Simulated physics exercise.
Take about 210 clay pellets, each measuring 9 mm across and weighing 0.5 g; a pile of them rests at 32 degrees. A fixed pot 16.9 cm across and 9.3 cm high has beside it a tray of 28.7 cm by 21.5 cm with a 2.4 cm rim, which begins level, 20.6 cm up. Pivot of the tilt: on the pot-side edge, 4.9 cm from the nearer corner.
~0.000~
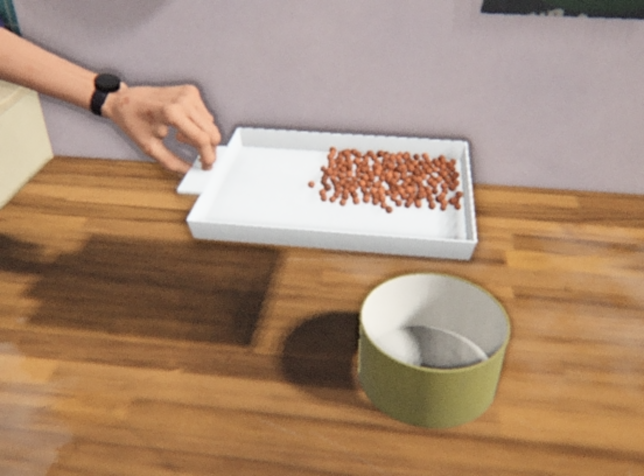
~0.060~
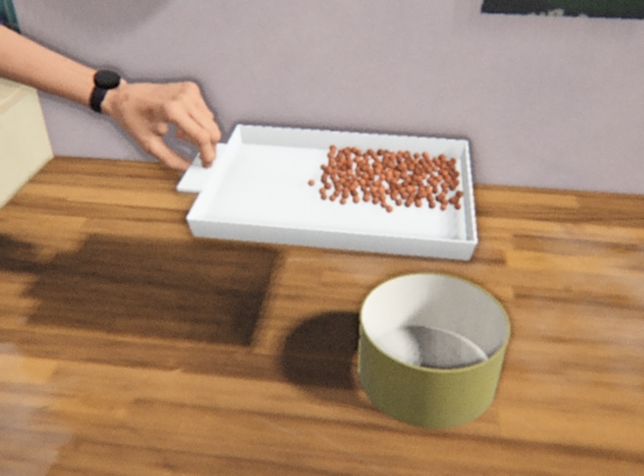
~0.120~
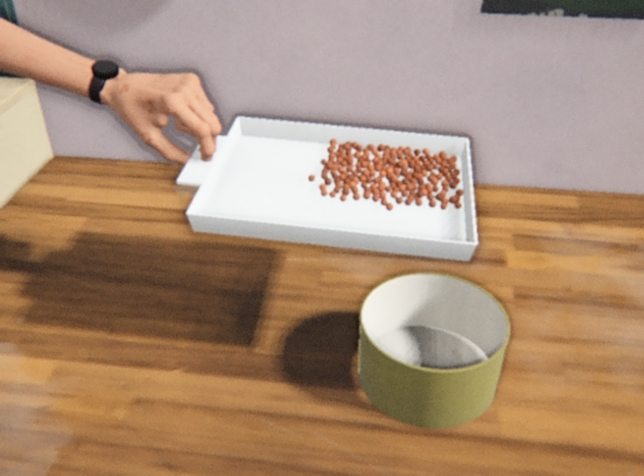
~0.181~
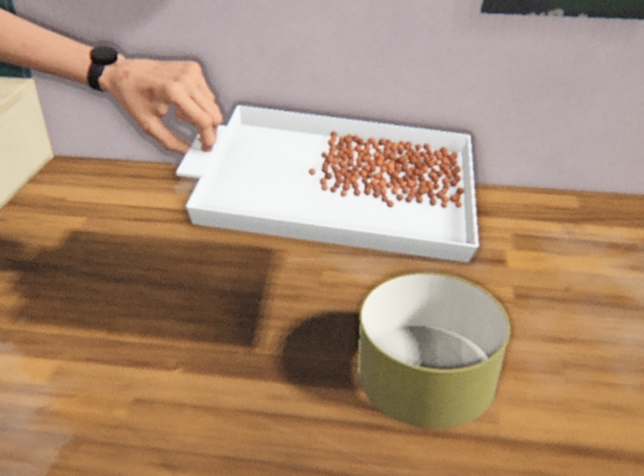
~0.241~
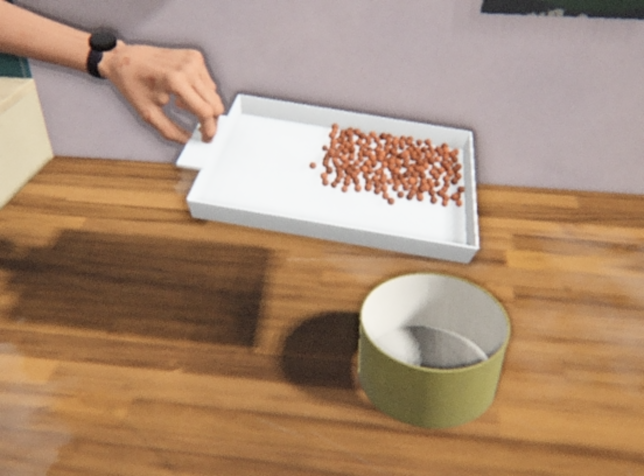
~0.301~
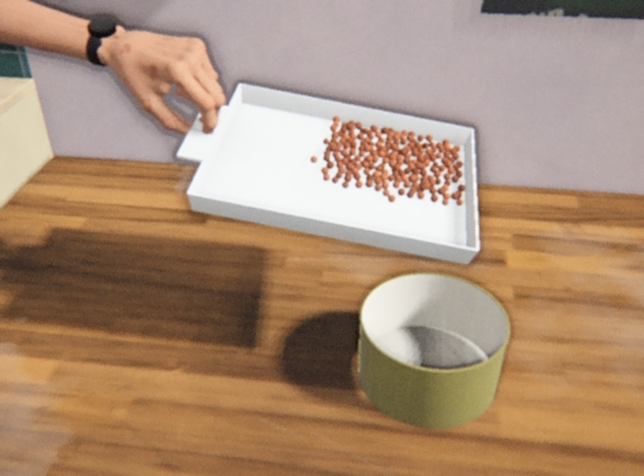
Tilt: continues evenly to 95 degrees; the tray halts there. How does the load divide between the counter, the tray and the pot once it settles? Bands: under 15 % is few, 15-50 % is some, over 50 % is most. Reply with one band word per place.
Counter some, left on the tray few, pot most.
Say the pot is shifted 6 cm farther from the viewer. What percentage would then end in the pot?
I'd put it at around 0 per cent.
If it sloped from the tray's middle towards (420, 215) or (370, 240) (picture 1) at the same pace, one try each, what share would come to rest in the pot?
Estimate: Some 35 % and some 80 % respectively.
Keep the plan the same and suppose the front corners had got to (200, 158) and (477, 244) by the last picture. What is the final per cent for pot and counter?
Pot 20; counter 80.
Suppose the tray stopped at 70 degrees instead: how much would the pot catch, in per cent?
I'd expect some 5 per cent in the pot.
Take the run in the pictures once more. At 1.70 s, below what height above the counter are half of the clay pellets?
Some 26 cm.
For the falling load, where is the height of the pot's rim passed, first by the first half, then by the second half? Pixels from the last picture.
At about (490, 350), then at (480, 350).
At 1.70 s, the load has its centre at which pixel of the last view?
(470, 181) or thereabouts.
After 1.14 s, tilt 50 degrees; the tray holds 100 %, the pot 0 %.
Then, at 1.70 s, tilt 76 degrees; the tray holds 95 %, the pot 0 %.
After 2.31 s, tilt 95 degrees; the tray holds 25 %, the pot 35 %.
In the end, at 3.3 s, counter 35 %, tray 0 %, pot 65 %.
